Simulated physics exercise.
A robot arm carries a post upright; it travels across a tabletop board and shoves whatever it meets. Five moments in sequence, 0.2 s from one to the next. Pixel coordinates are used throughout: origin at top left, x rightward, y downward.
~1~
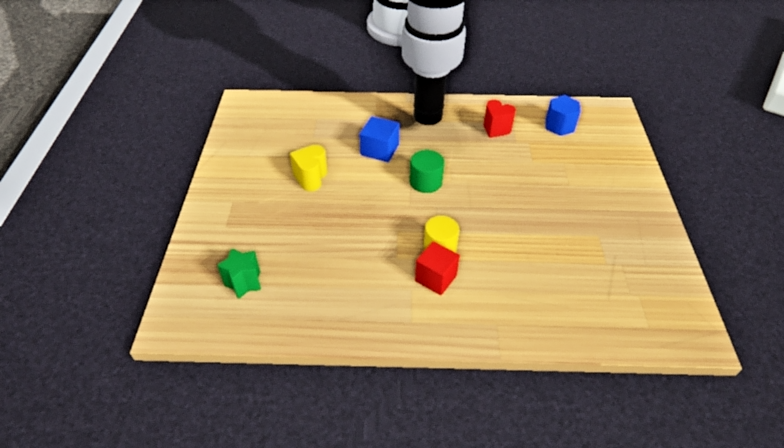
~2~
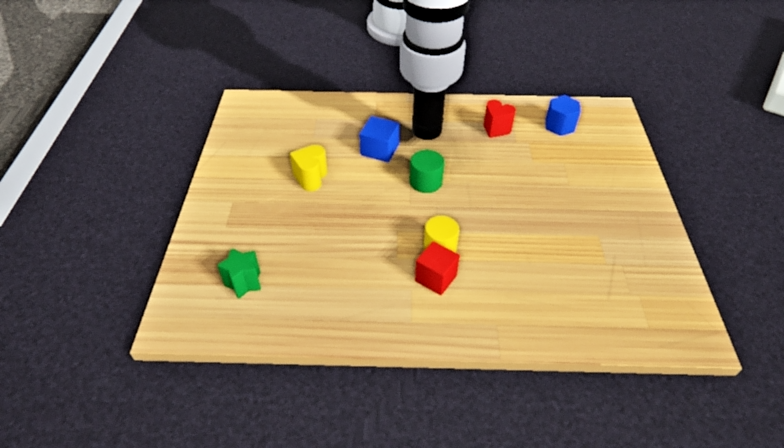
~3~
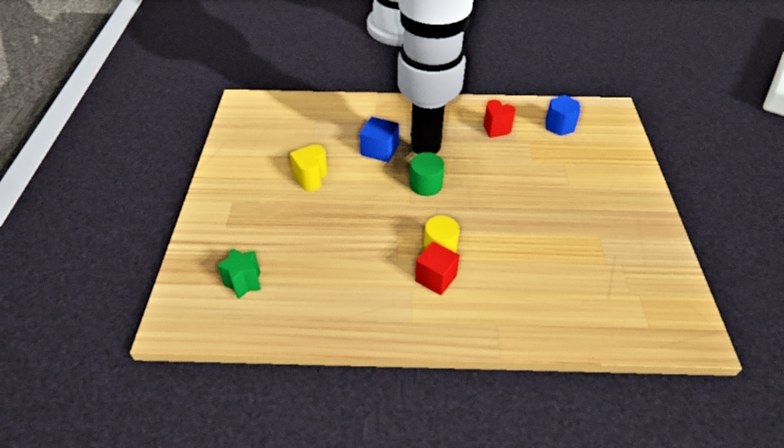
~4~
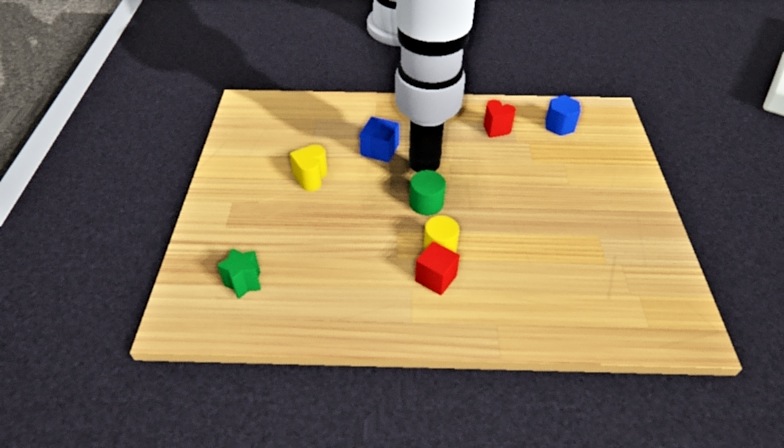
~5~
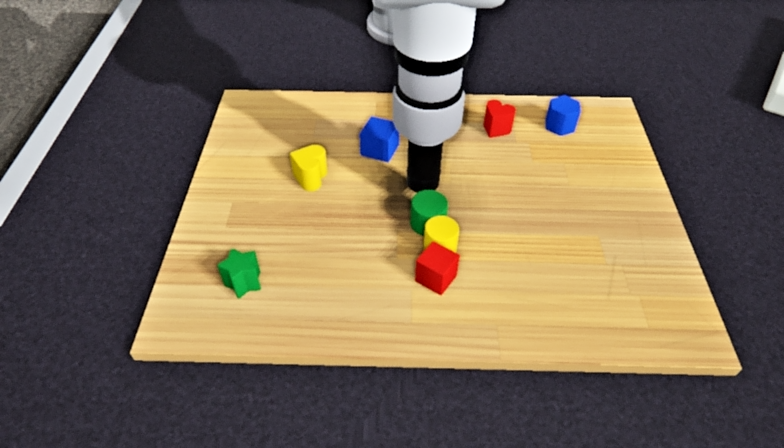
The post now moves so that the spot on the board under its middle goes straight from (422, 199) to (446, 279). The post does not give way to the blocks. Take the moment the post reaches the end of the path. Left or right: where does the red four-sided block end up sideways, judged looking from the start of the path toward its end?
Facing from start to end, it will go to the right.
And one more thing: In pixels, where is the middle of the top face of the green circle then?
I predict (479, 280).
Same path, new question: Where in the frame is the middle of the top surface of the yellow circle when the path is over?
I'd expect the centre of its top face to be at (514, 301).
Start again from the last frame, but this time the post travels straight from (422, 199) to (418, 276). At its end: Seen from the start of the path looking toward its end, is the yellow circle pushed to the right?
No, that is not how it ends up.
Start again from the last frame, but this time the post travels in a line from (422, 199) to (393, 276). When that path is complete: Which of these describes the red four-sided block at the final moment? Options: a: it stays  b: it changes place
My pick is b.
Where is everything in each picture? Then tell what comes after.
In the first frame, post's lower end at (428, 117); blue four-sided block at (380, 128); green circle at (428, 160); red four-sided block at (438, 257); yellow circle at (442, 227).
In the second frame, post at (427, 131); blocks still.
In the third frame, post at (426, 147); green circle at (428, 163).
In the fourth frame, post at (424, 164); green circle at (428, 182).
In the fifth frame, post at (423, 183); blue four-sided block at (380, 128); green circle at (430, 202); red four-sided block at (438, 257); yellow circle at (442, 227).
On the path given first. One third of the way, post at (431, 209); green circle at (444, 229); red four-sided block at (437, 272), turned 15° clockwise; yellow circle at (462, 255).
Two thirds of the way, post at (439, 235); green circle at (461, 255); red four-sided block at (436, 274), turned 15° clockwise; yellow circle at (487, 280).
At the end, post at (448, 264); blue four-sided block still; green circle at (479, 280); red four-sided block at (433, 289), turned 40° clockwise; yellow circle at (514, 301).
